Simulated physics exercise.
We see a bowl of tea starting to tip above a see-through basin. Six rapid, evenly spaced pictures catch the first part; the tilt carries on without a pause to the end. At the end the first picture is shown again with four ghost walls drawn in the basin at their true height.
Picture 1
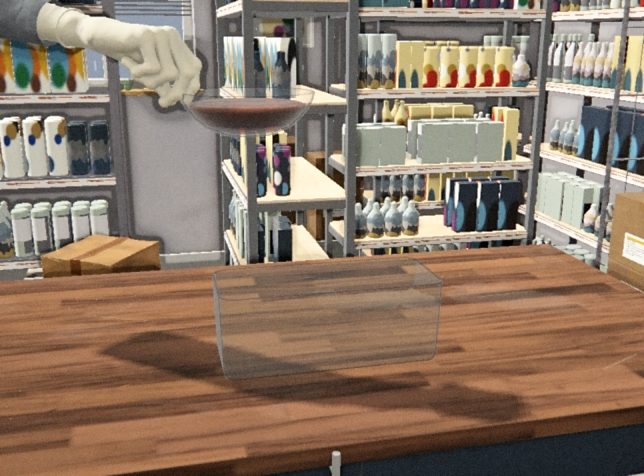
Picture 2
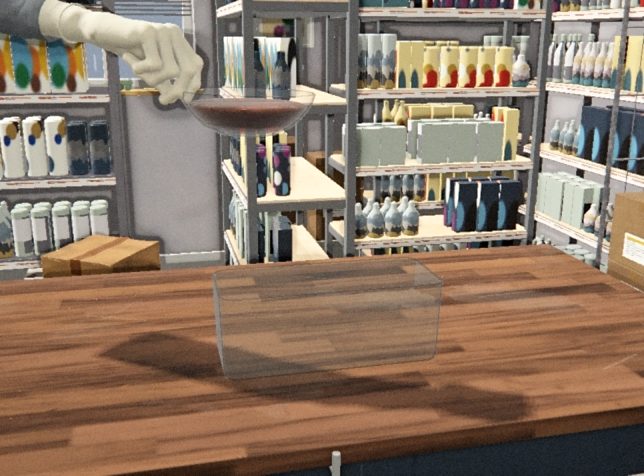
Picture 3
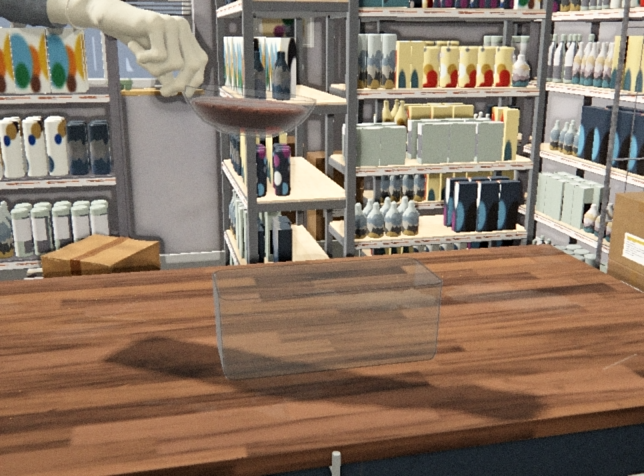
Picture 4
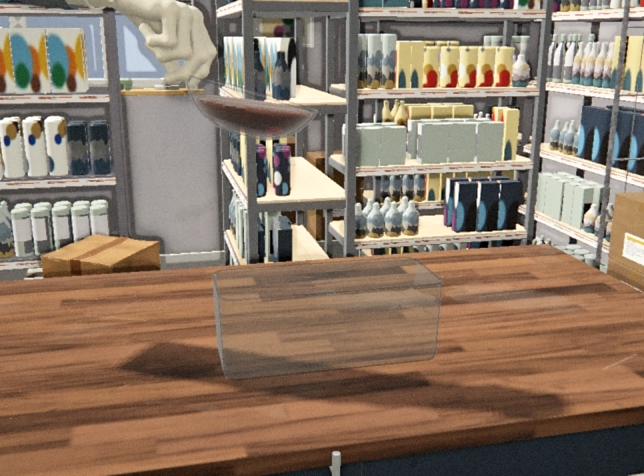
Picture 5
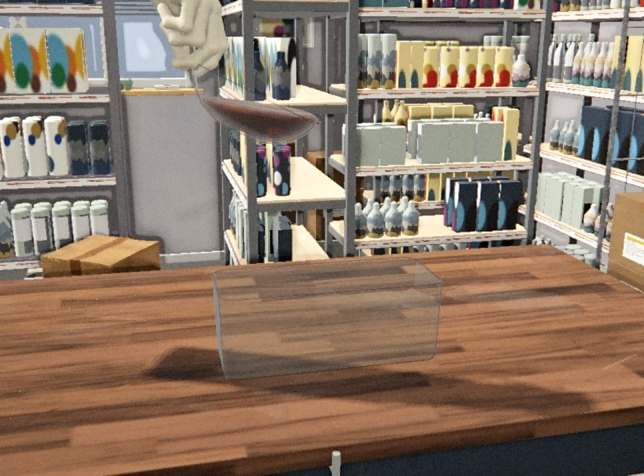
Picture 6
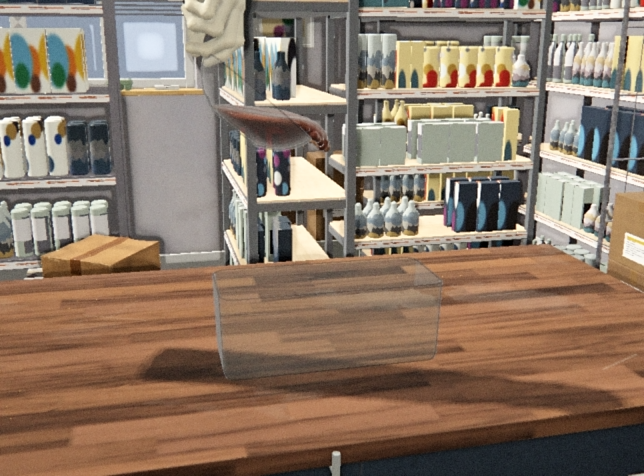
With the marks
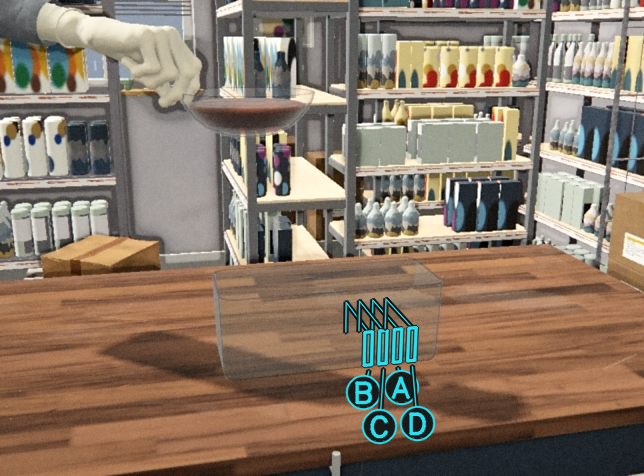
A pale hand held a shallow bowl of dark tea above a clear basin on a wooden counter, then rose and tipped it rightward until some tea slipped over the lip.
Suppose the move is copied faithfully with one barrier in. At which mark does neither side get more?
B beats the others.
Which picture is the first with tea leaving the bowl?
Picture 5.
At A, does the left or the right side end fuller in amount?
The left one.
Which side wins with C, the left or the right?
The left side.
In cyan, A at (398, 367); B at (368, 370); C at (383, 369); D at (412, 366).
With A, about 89 % ends left of the wall and 5 % right of it; 6 % is lost outside.
With B, about 49 % ends left of the wall and 46 % right of it; 6 % is lost outside.
With C, about 73 % ends left of the wall and 20 % right of it; 7 % is lost outside.
With D, about 84 % ends left of the wall and 6 % right of it; 10 % is lost outside.
